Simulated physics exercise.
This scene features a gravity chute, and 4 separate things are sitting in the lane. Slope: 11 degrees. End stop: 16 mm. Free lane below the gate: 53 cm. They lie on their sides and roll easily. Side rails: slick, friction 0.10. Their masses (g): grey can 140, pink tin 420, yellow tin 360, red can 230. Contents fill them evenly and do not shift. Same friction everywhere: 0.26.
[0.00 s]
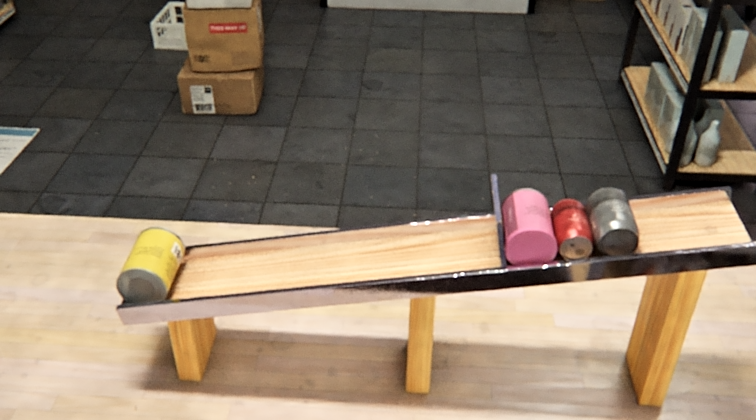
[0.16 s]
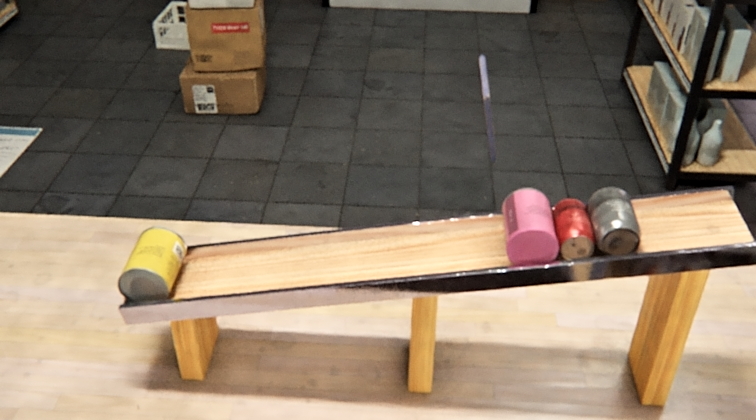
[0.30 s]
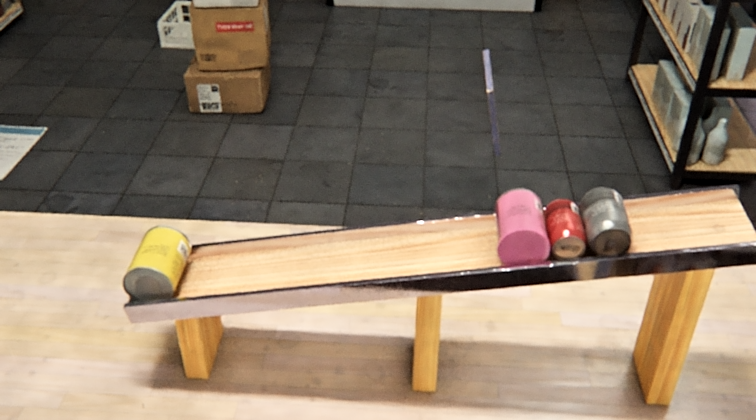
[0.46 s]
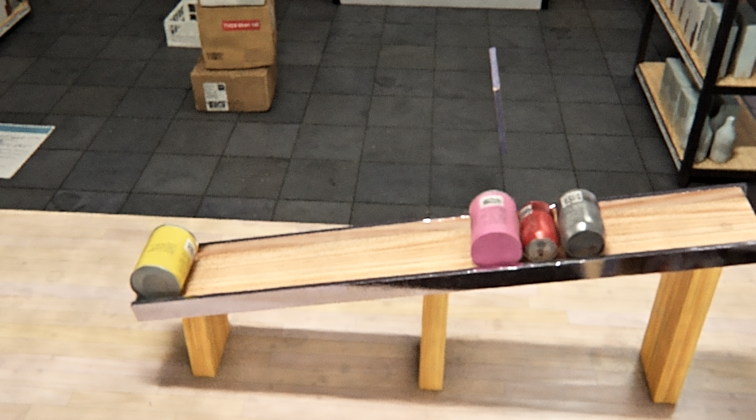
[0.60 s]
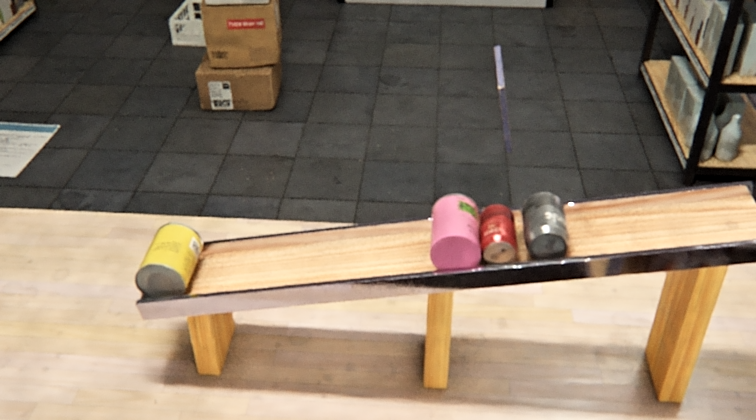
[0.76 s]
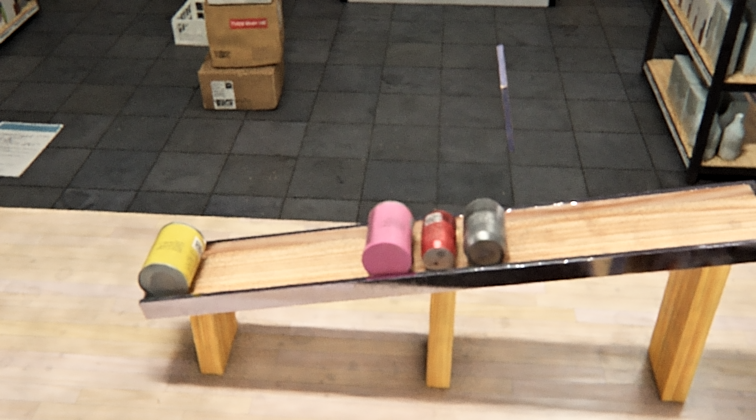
On a sloping wooden chute, a thin gate lifting away and pink, red and grey cans rolling left towards a yellow one.
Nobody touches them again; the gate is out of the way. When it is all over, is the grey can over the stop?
Blocked by the barrier.
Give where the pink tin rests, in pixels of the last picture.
At about (163, 258).
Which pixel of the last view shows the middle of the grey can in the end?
End position: Roughly (236, 260).
After 0.86 s, leader 28 cm from the stop; grey can near (436, 237).
After 1.06 s, leader 8 cm from the stop; grey can near (322, 249).
After 1.16 s, leader 6 cm from the stop; grey can near (284, 251).
After 1.56 s, yellow tin now over the stop; grey can near (241, 259).
At rest (2.0 s), over the stop, yellow tin; the other 3 in the lane. In the last view, grey can near (236, 260).
